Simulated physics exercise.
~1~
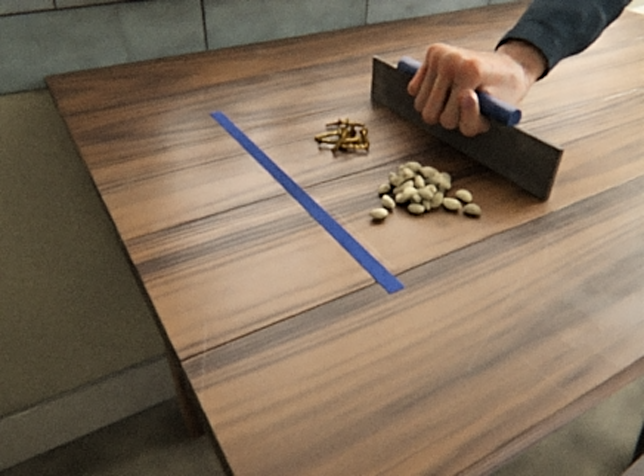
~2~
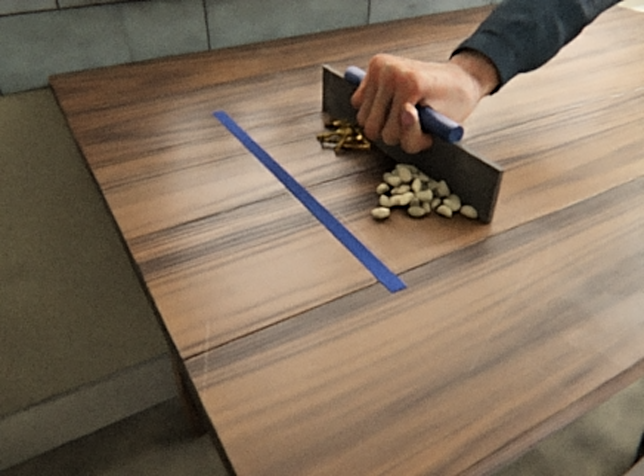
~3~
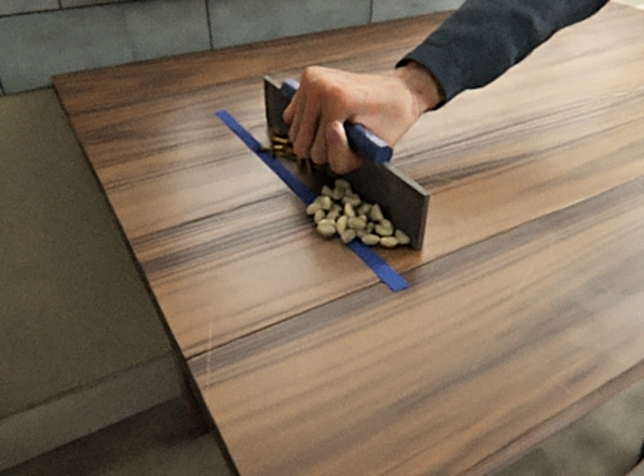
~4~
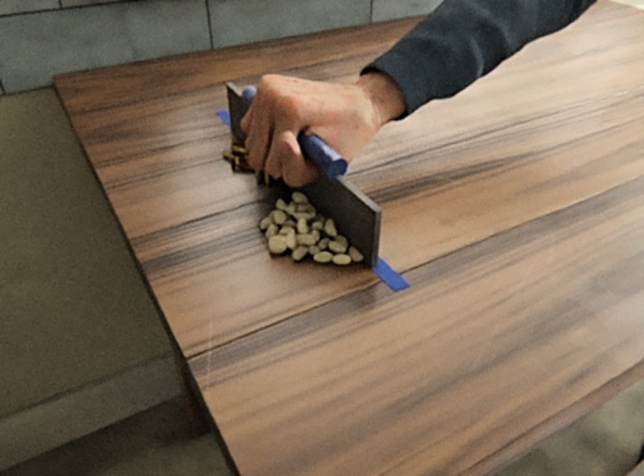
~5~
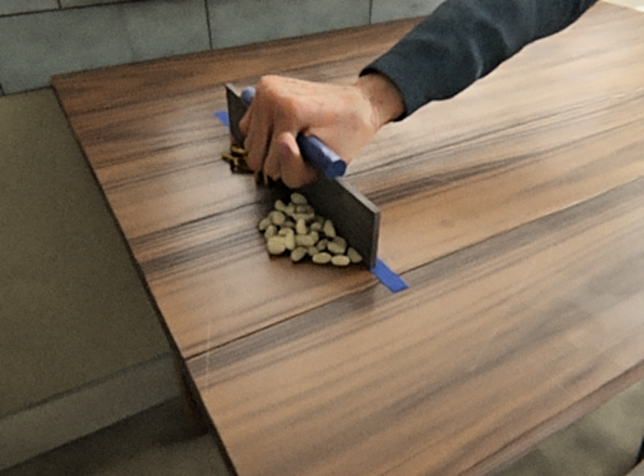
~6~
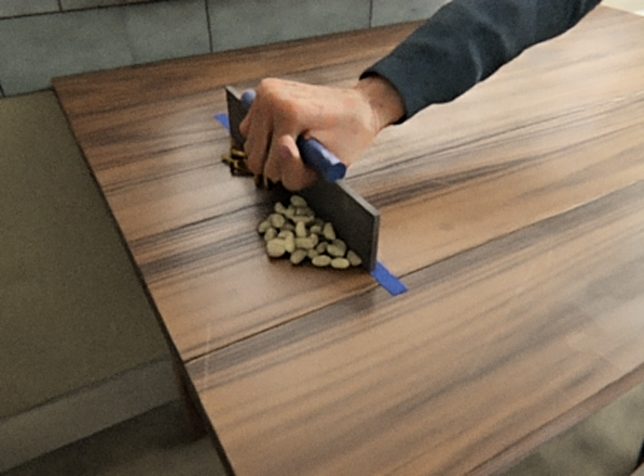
On a wooden table, a hand slid a dark scraper left toward a strip of blue tape, pushing a heap of pale pebble-like pieces and a smaller heap of brassy bits past it, then stopped at the tape with both heaps still on the table.
